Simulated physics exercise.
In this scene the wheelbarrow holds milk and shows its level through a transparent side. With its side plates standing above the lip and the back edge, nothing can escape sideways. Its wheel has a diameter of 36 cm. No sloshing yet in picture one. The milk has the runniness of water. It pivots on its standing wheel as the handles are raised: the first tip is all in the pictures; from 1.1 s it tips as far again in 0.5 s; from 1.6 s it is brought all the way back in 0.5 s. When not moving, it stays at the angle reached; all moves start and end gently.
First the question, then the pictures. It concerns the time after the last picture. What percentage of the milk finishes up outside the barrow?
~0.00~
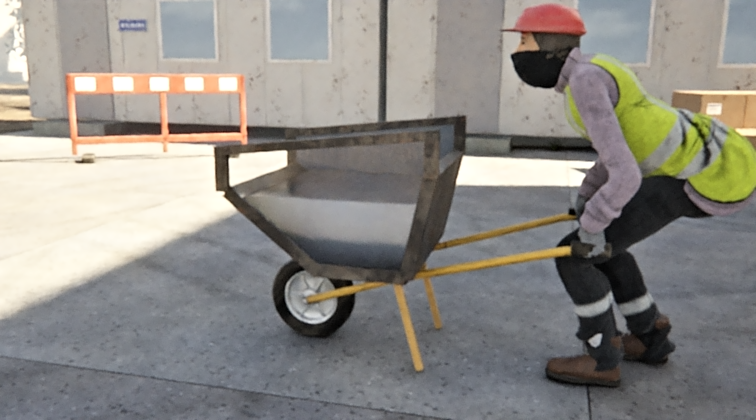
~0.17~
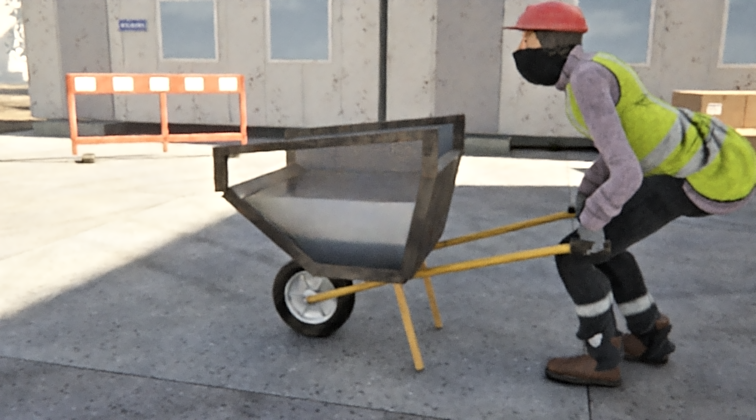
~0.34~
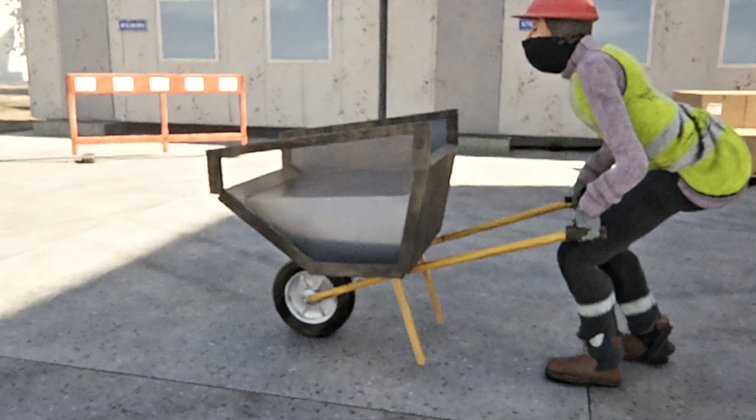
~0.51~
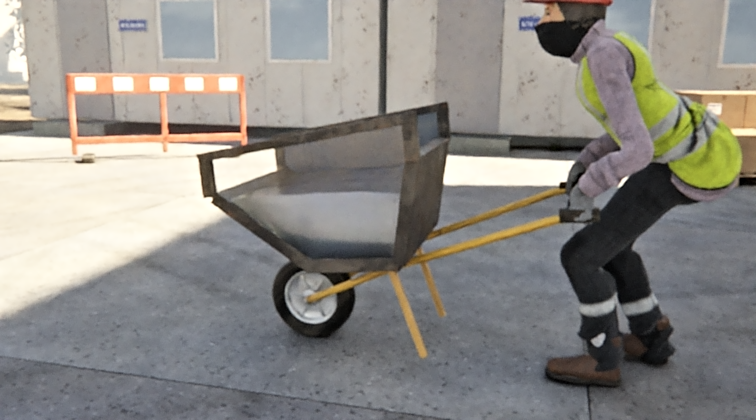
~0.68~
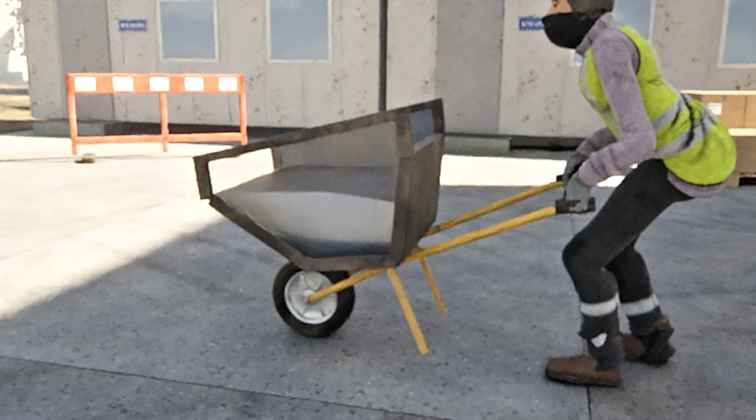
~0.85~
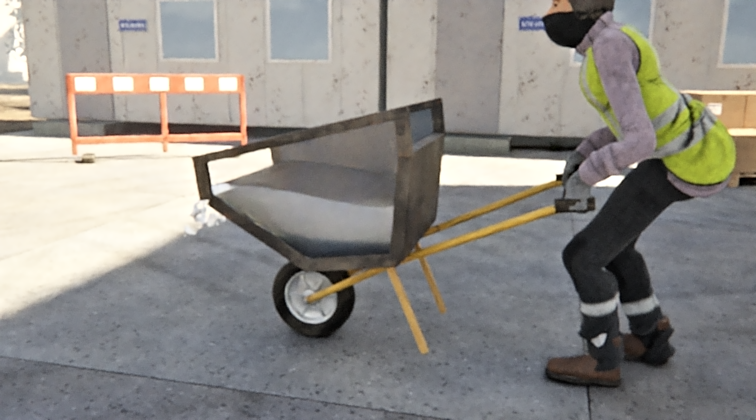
About 40 per cent.
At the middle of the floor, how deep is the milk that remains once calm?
About 16 centimetres.
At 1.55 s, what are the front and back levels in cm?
Level, front = 22 cm; level, back = 18 cm.
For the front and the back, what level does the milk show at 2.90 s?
The front reads 16 cm and the back reads 12 cm.
Then, 1.55 s in, the barrow is at 17° forwards, the surface stands 22 cm on the front, 19 cm on the back; the loss stands at 12 per cent, over the front.
Then, 2.25 s in, the surface stands 13 cm on the front, 24 cm on the back; the loss stands at 34 per cent, over the front.
Then, 2.90 s in, the surface stands 16 cm on the front, 13 cm on the back; the loss stands at 38 per cent, over the front.
Then, 4.99 s in, the loss stands at 40 per cent, over the front, 31 of 79 litres.
